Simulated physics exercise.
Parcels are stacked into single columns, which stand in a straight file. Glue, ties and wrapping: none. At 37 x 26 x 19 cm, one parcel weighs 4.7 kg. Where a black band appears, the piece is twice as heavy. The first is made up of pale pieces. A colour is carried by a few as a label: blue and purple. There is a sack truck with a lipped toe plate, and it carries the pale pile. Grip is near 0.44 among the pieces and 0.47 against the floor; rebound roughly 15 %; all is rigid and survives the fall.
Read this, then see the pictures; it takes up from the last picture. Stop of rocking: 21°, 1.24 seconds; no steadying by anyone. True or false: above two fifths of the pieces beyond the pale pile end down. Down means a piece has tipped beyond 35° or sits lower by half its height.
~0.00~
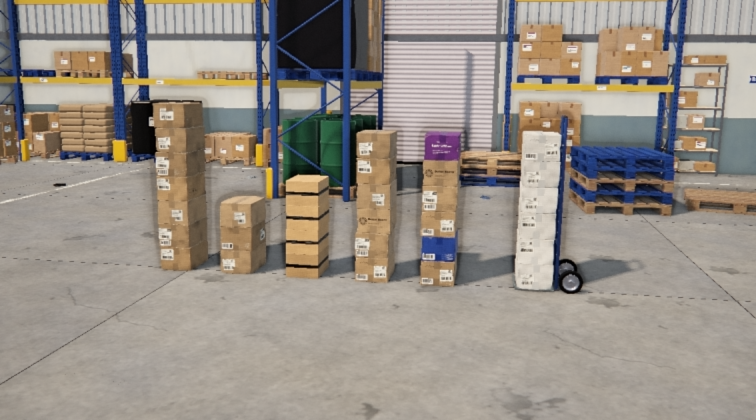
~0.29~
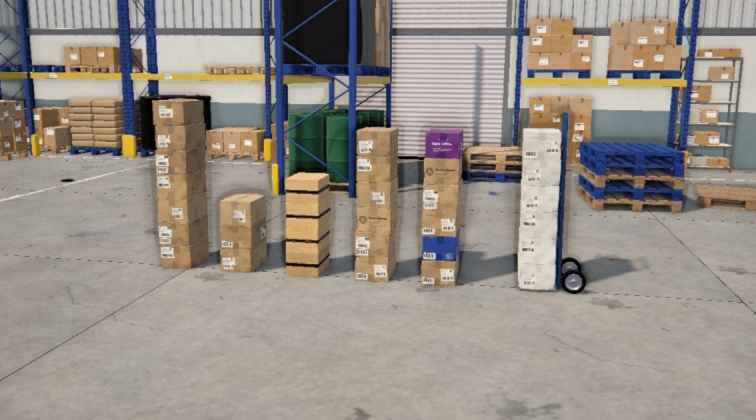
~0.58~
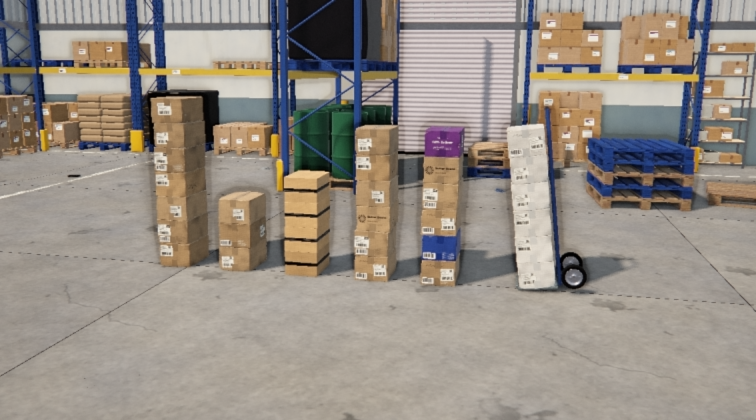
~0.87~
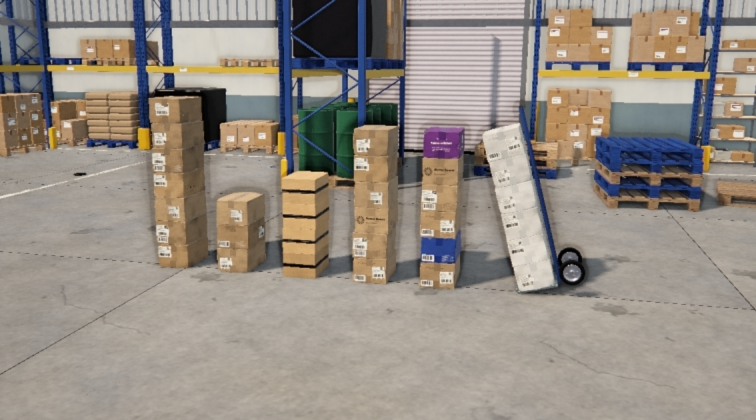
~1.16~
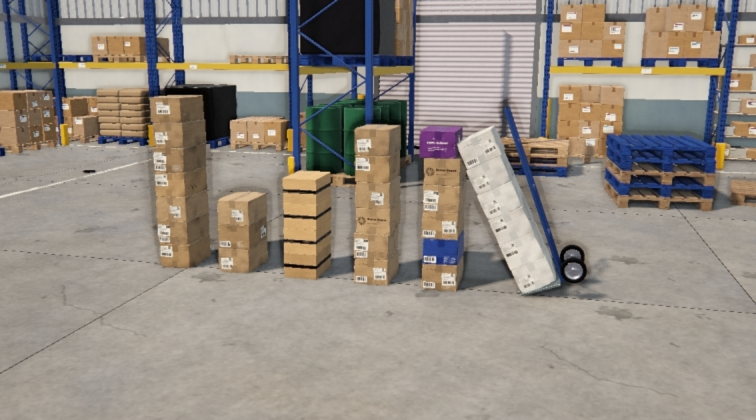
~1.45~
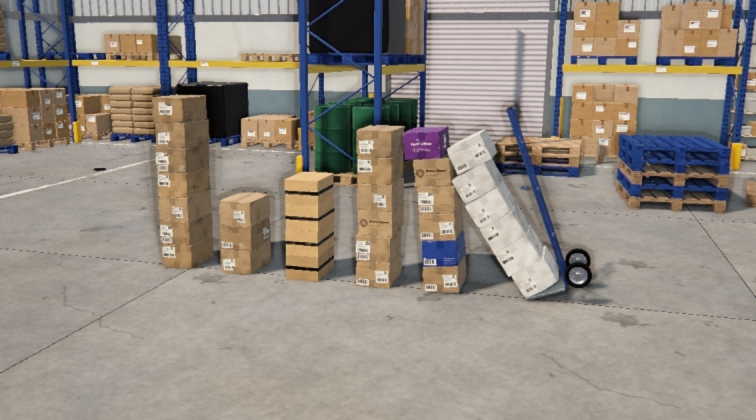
True.
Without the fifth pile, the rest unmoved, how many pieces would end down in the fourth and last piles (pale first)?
Fourth 4, last 6.
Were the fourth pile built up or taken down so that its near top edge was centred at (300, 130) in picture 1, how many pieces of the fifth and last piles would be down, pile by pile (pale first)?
Result: Fifth pile 2, last pile 6.
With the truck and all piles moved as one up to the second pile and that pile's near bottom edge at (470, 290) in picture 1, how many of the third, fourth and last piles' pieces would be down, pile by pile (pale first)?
Third 5, fourth 4, last 7.
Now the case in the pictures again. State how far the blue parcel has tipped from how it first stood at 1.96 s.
At that moment, roughly 15 degrees.
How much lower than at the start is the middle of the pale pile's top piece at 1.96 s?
20 cm.
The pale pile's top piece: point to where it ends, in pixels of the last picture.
In the last view it ends up close to (406, 207).
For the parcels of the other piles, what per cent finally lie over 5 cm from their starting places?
90 percent of them have shifted.
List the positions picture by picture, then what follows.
In the first frame (places mark the middle of the side facing us; the camera moves round a little), truck frame (564, 153) 0° forward; blue parcel (438, 249); purple parcel (442, 148); the rest undisturbed.
The second frame shows truck frame (565, 151) 1° forward; purple parcel (442, 146).
The third frame shows truck frame (550, 145) 7° forward, top of the pale pile leaning 7°; purple parcel (442, 144); the rest undisturbed.
The fourth frame shows truck frame (528, 144) 15° forward, top of the pale pile leaning 16°; purple parcel (441, 145); the rest undisturbed.
The fifth frame shows truck frame (517, 144) 21° forward, top of the pale pile leaning 26°; purple parcel (437, 145) shifted 41 mm; one has shifted.
The sixth frame shows truck frame (520, 146) 21° forward, top of the pale pile leaning 28°; purple parcel (422, 146) leaning 5°; blue parcel (439, 254) leaning 5°; 6 disturbed, none down.
After 1.96 s, 6 of the pale pile down; none of the 26 other parcels down, 10 disturbed; purple parcel leaning 15°; blue parcel leaning 15°.
After 2.54 s, 6 of the pale pile down; 5 of the 26 other parcels down; blue parcel leaning 36°; purple parcel leaning 28°, 11 cm lower.
After 3.28 s, 6 of the pale pile down; 14 of the 26 other parcels down; purple parcel leaning 46°, 40 cm lower; blue parcel leaning 45°, 6 cm lower.
At rest (4.4 s), 6 of the pale pile down; 16 of the 26 other parcels down; purple parcel leaning 48°, 48 cm lower; blue parcel leaning 46°, 6 cm lower. That is 62 per cent. As the last picture would show them, middles, purple parcel near (314, 200), blue parcel near (405, 254).
